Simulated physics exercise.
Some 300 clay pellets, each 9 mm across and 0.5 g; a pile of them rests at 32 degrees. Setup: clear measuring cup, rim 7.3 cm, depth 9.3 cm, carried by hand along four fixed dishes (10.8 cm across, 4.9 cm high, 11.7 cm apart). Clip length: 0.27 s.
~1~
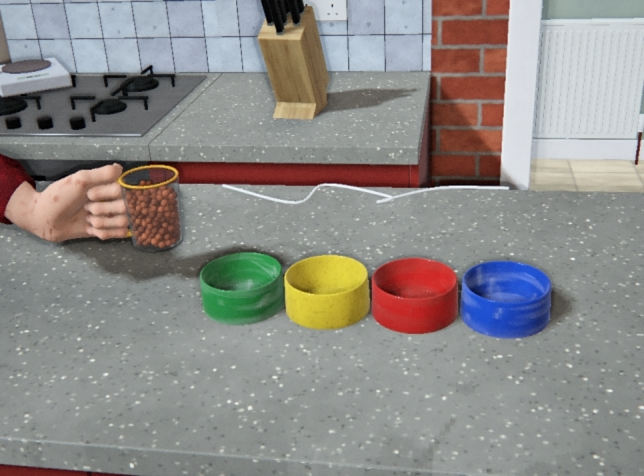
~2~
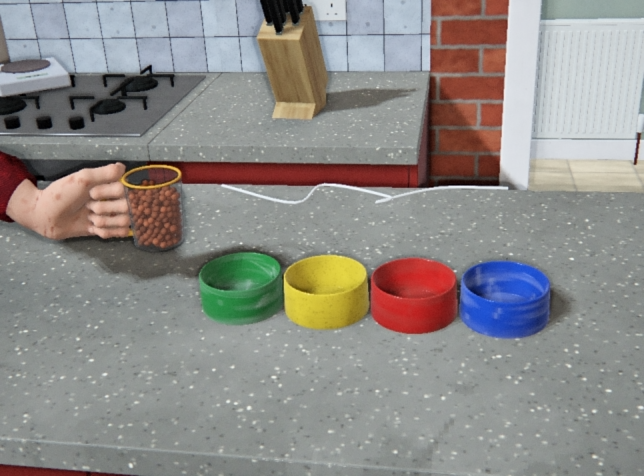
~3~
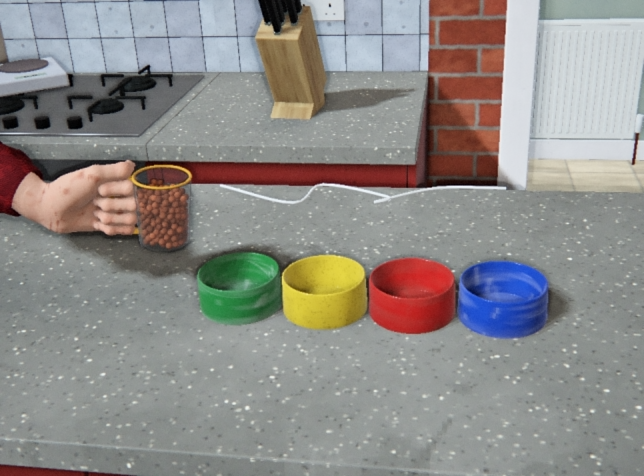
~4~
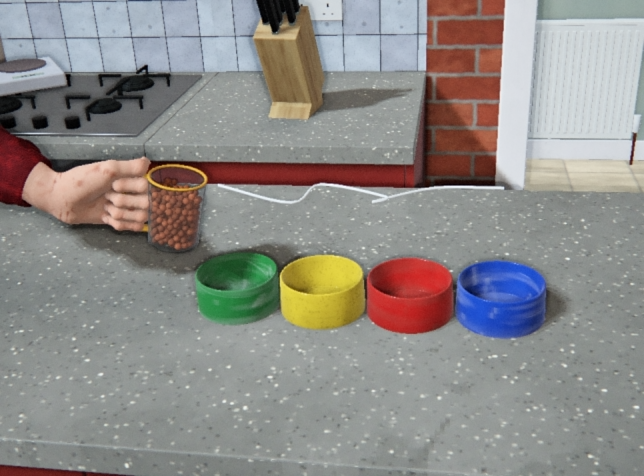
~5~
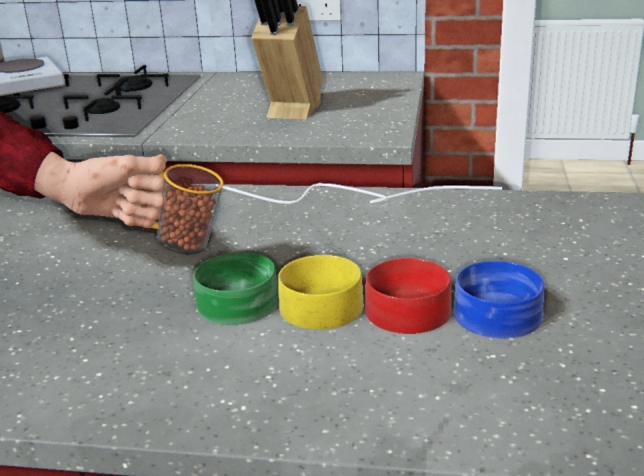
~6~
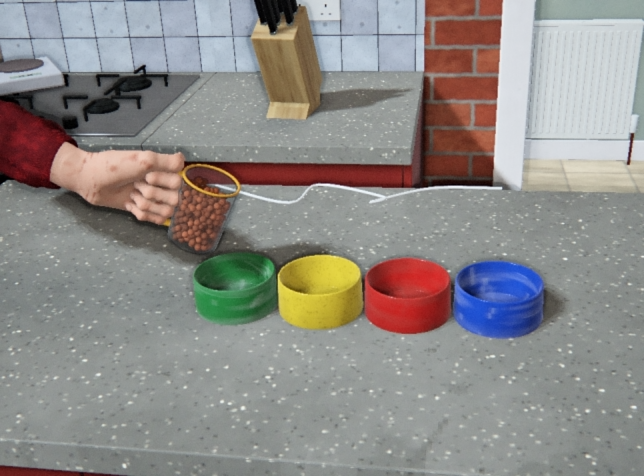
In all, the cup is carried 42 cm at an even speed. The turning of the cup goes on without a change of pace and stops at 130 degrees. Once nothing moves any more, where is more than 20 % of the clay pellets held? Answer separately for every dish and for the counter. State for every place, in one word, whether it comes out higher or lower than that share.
Red: Lower, blue: Higher, green: Lower, yellow: Lower, counter: Lower.
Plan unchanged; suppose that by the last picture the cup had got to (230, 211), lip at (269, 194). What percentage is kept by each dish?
Red: 0 / blue: 80 / green: 0 / yellow: 0.
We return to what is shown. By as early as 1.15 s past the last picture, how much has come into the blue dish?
I'd say around 90 per cent.
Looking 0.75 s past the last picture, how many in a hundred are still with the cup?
Roughly 90 %.
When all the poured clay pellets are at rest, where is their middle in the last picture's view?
Centre at rest, approx.: (506, 302) px.
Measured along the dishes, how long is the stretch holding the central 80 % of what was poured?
7 centimetres.
Then, 0.46 s after the last picture, tilt 74 degrees; cup holds 100 %.
Then, 0.75 s after the last picture, tilt 108 degrees; cup holds 90 %, red 5 %, blue 5 %.
Then, 1.15 s after the last picture, tilt 130 degrees; cup holds 0 %, red 5 %, blue 90 %.
In the end, red 5 %, blue 90 %, green 0 %, yellow 0 %, counter 5 %.
